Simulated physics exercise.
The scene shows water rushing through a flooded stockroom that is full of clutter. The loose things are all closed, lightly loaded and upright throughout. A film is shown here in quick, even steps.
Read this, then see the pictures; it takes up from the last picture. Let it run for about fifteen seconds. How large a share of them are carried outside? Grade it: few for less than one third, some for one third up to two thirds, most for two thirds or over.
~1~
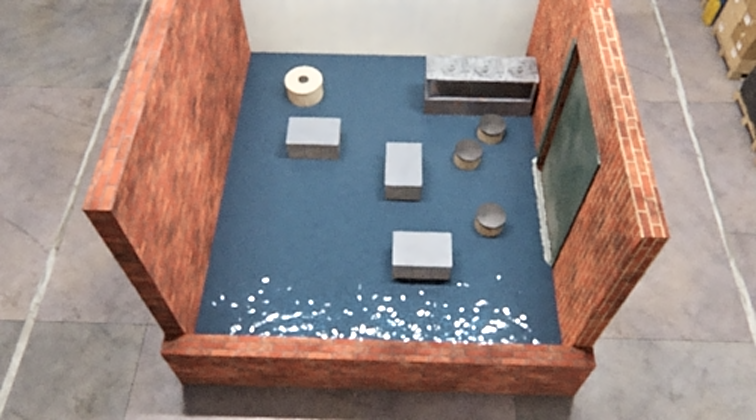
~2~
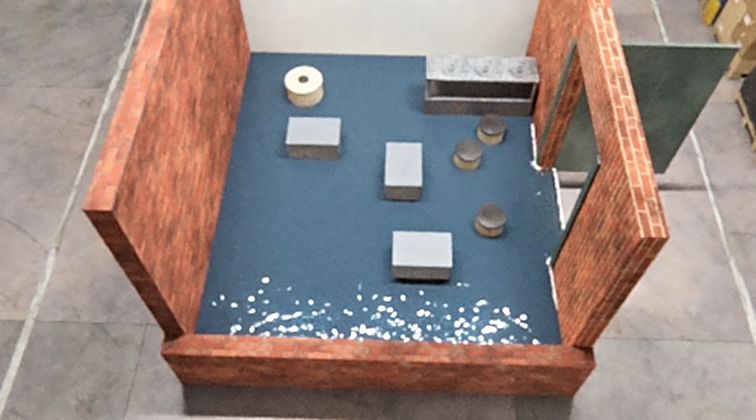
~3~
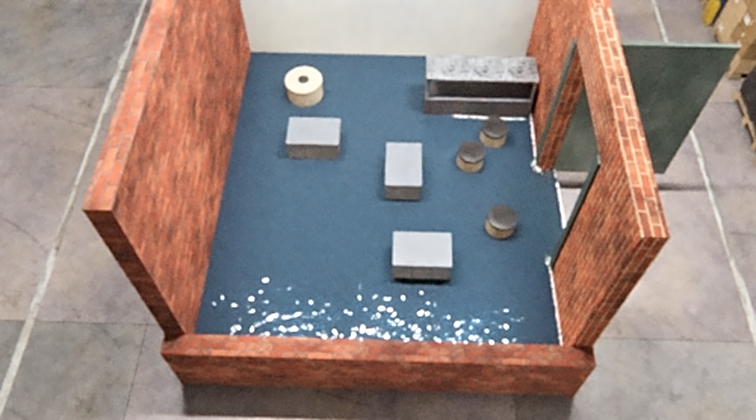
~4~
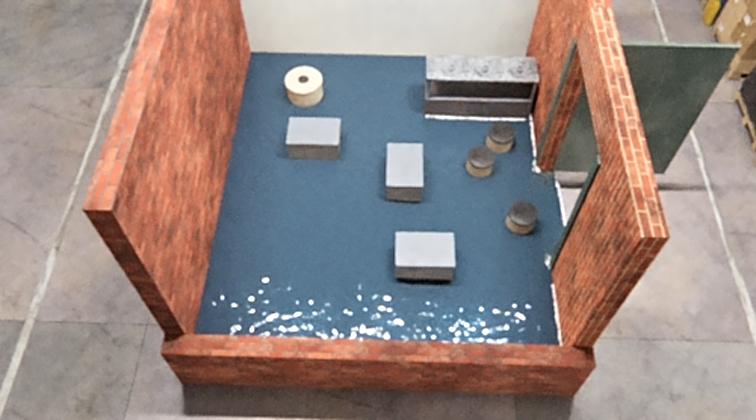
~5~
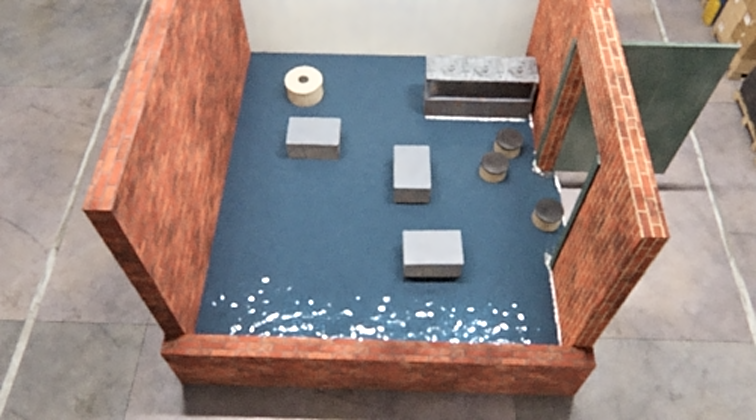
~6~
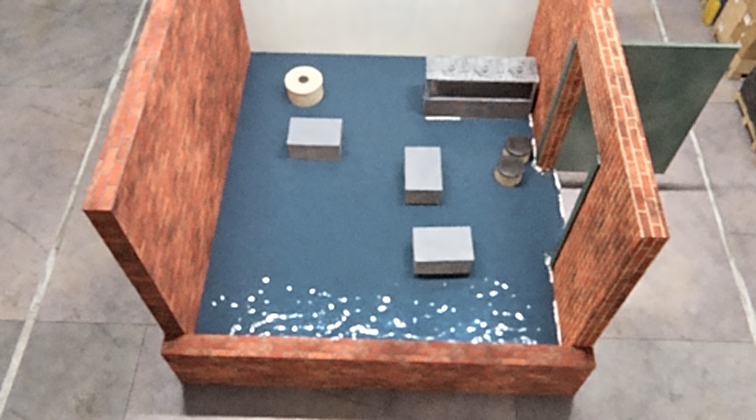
Grade: Most.
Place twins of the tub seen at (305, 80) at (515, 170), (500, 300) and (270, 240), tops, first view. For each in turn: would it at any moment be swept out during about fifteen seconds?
First one makes it out, second one makes it out, third one does not escape.
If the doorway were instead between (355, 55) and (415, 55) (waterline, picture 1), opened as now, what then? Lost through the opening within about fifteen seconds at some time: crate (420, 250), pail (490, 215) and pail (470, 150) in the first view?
Going through them in sequence: Trapped, then trapped, then gets out.
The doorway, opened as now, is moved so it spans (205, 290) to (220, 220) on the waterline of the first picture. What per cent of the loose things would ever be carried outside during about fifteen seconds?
Something like 10 percent.
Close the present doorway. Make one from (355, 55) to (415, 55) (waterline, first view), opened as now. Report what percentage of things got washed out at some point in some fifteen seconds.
60 per cent.
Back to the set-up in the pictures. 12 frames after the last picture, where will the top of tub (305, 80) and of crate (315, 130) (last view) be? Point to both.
Approximately (318, 106), and approximately (365, 166).
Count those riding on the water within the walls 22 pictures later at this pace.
By my count, 2.
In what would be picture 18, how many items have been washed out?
I make it 5.
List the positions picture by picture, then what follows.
The first frame shows a pail at (469, 150), afloat; a pail at (492, 124) floats; 0 of 7 have shifted.
The second frame shows a pail at (469, 150), afloat; a pail at (492, 124) floats; 0 of 7 have shifted.
The third frame shows a pail at (472, 151) floats, close to its start; a pail at (495, 127) floats, close to its start; 1 of 7 have shifted.
The fourth frame shows a pail at (481, 156), afloat, close to its start; a pail at (502, 132), afloat, close to its start; 3 of 7 have shifted.
The fifth frame shows a pail at (495, 162), afloat, a stride from its start; a pail at (510, 138), afloat, close to its start; 5 of 7 have shifted.
The sixth frame shows a pail at (511, 165), afloat, a stride from its start; a pail at (519, 145), afloat, a stride from its start; 5 of 7 have shifted.
A moment on, 2 of 7 are out; 4 afloat.
Next, 5 of 7 are out; 2 afloat.
Later, 5 of 7 are out; 2 afloat.
In the end, 6 of 7 are out; 1 afloat.
